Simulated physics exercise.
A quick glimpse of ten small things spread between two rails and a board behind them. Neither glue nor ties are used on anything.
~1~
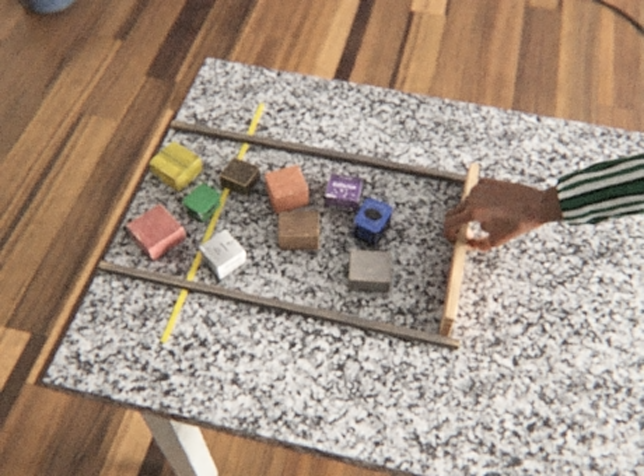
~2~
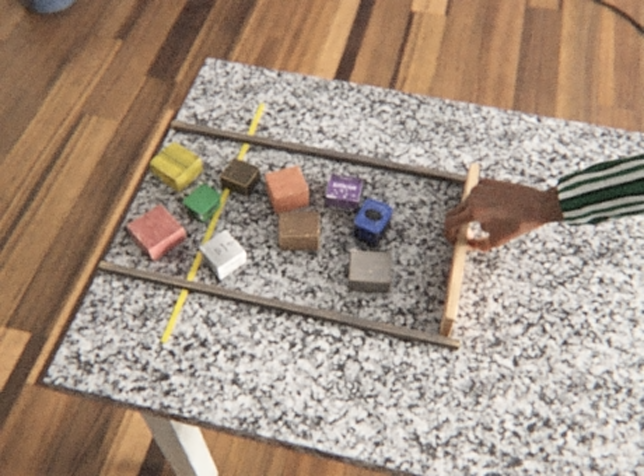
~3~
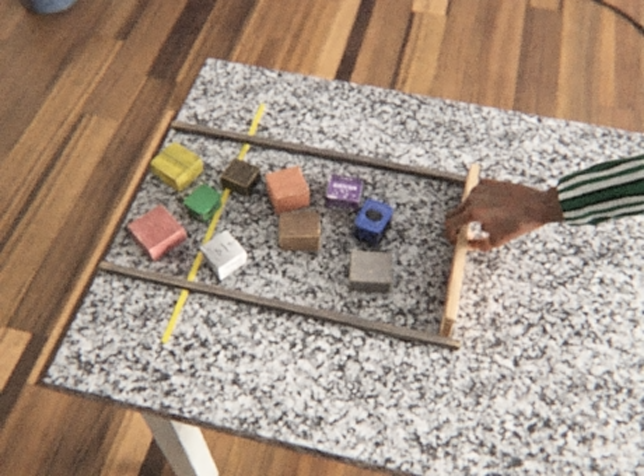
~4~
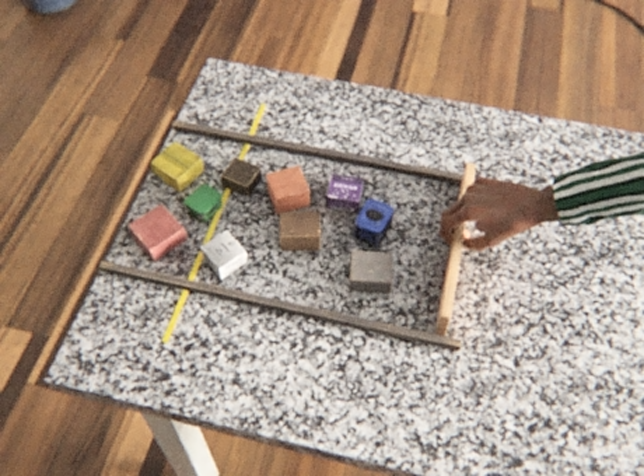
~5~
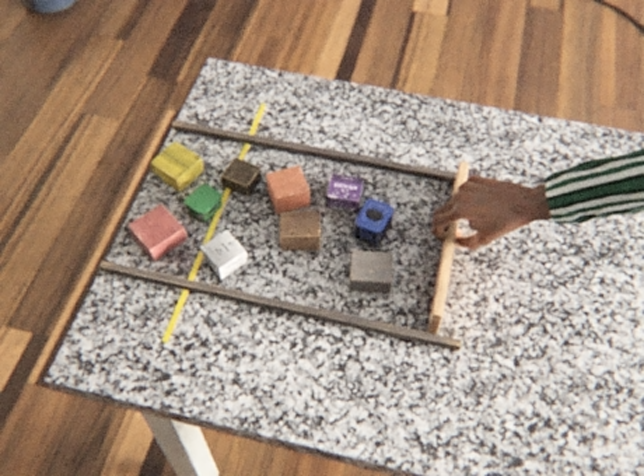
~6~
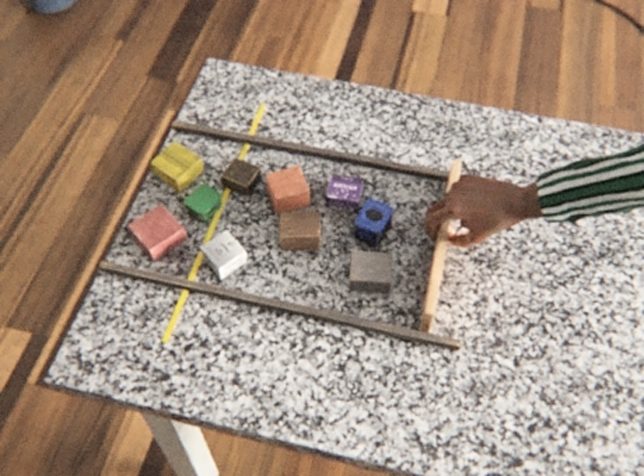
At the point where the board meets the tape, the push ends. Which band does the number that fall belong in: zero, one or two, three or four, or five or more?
It belongs in the one or two band.
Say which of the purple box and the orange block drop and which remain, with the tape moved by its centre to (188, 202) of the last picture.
Purple box still up; orange block still up.
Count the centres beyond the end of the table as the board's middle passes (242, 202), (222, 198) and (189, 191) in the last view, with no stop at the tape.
Per position: 1 / 1 / 4.
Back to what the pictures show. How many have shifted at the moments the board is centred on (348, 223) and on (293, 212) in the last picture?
Counting first: 4, next 7.
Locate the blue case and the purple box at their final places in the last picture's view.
In the last picture the blue case sits around (210, 192) and the purple box around (224, 155).
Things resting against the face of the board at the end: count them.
Contact count: 3.
A little later, none off yet; yellow box at rest near (177, 167); red block at rest near (157, 233); green case at rest near (204, 205).
Next, none off yet; yellow box shifted about its own width near (150, 166); red block at rest near (155, 232); green case shifted about its own width near (172, 191).
When it is over, the number that fall off is one or two; down, yellow box.
